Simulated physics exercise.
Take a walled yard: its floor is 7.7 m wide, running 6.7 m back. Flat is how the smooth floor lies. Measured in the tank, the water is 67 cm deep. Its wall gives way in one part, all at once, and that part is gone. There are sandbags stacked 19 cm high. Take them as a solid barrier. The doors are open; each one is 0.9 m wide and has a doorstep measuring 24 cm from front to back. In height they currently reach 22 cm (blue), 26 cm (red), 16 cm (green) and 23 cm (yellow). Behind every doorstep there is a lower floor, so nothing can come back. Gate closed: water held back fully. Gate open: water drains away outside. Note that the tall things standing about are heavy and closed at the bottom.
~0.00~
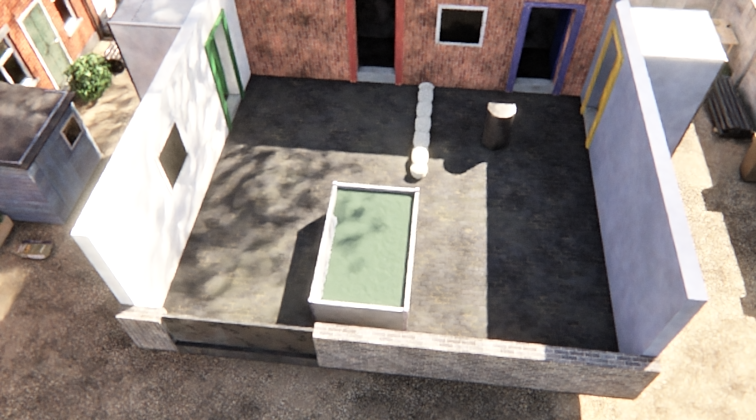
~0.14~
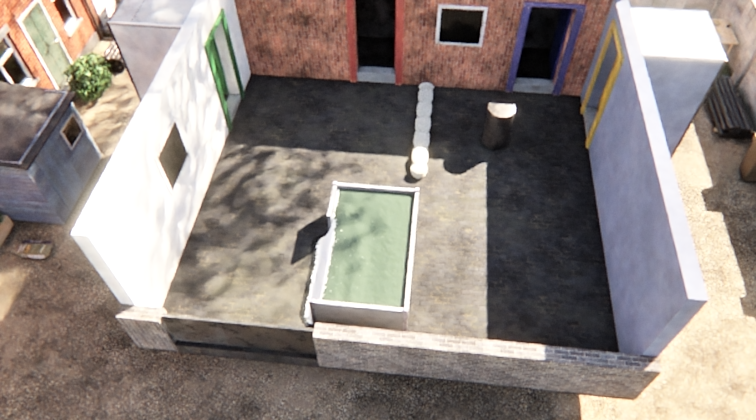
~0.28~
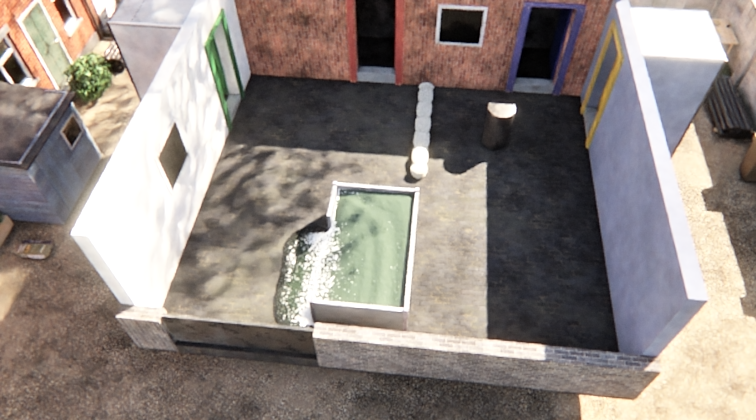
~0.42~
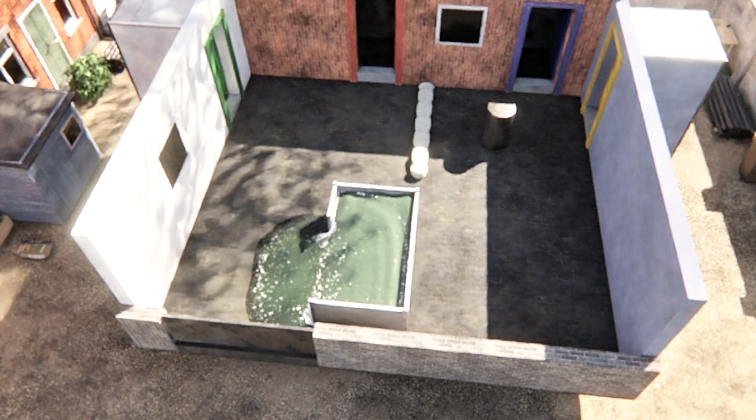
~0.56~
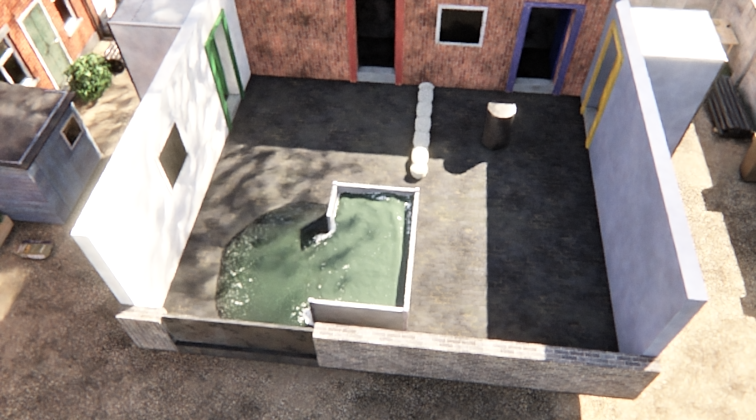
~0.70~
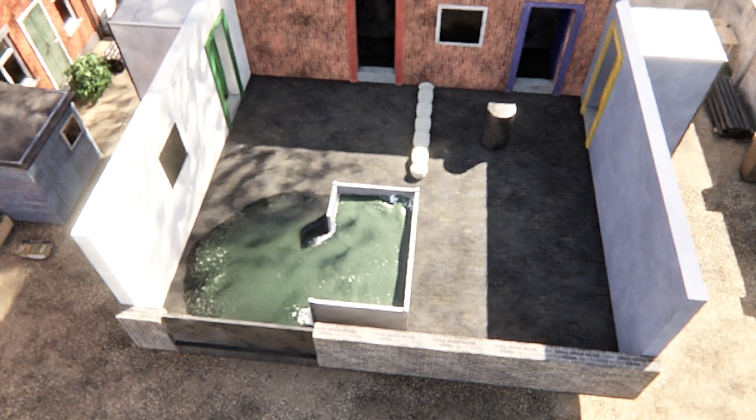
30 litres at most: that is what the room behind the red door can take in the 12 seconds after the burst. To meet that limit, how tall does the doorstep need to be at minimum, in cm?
At least 10 cm or so.
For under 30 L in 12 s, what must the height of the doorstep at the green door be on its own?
At green, about 7.0 cm.
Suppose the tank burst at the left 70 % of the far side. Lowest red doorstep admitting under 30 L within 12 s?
The answer is some 22 cm.
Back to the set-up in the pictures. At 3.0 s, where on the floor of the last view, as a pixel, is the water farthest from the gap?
The farthest wet point sits near (251, 75).
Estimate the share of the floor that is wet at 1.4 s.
20 %.
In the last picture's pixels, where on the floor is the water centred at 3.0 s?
Roughly (271, 250).
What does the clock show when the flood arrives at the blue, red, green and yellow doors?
For blue it's 5.5 s, for red 4.0 s, for green 2.2 s, and for yellow 7.5 s.
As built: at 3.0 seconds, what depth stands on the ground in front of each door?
Centimetres: Blue = 0, red = 0, green = 5, yellow = 0.
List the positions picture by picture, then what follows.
In the first picture, still water, 67 cm deep, in the tank at (368, 244); the red door at (376, 47) is dry.
In the second picture, the gap is at (325, 272), the front 0.3 m out at (316, 245); the back of the tank holds 67 cm.
In the third picture, water pours out at (325, 273) and has run 0.8 m, to (286, 259); about 11 cm deep outside, 65 cm at the back.
In the fourth picture, the front is at (257, 270), 1.3 m from the gap at (325, 273); 2.6 m2 of floor is wet, 59 cm left at the back.
In the fifth picture, the gap is at (325, 274), the front 1.9 m out at (225, 264); the back of the tank holds 59 cm.
In the sixth picture, the front is at (191, 267), 2.5 m from the gap at (325, 274); 6.0 m2 of floor is wet, 54 cm left at the back; the red door at (376, 47), 5.4 m from the gap, is still 3.9 m from the nearest water.
After 1.4 s water covers 20 % of the floor, deepest (54 cm) near (165, 330); it has not reached the red door.
After 3.0 s water covers 30 % of the floor, deepest (27 cm) near (154, 329); it has not reached the red door.
After 12.0 s water covers 80 % of the floor, deepest (12 cm) near (251, 75); 8 cm at the red door, 0 litres in over its 26 cm doorstep.
At the red door as built, the water arrived by 4.1 s and peaked near 16 cm at 7.8 s.
Run again over the same 12 s with other heights there, 42 litres in over 9 cm, 12 litres over 12 cm. The limit of 30 litres is kept from about 10 cm up.
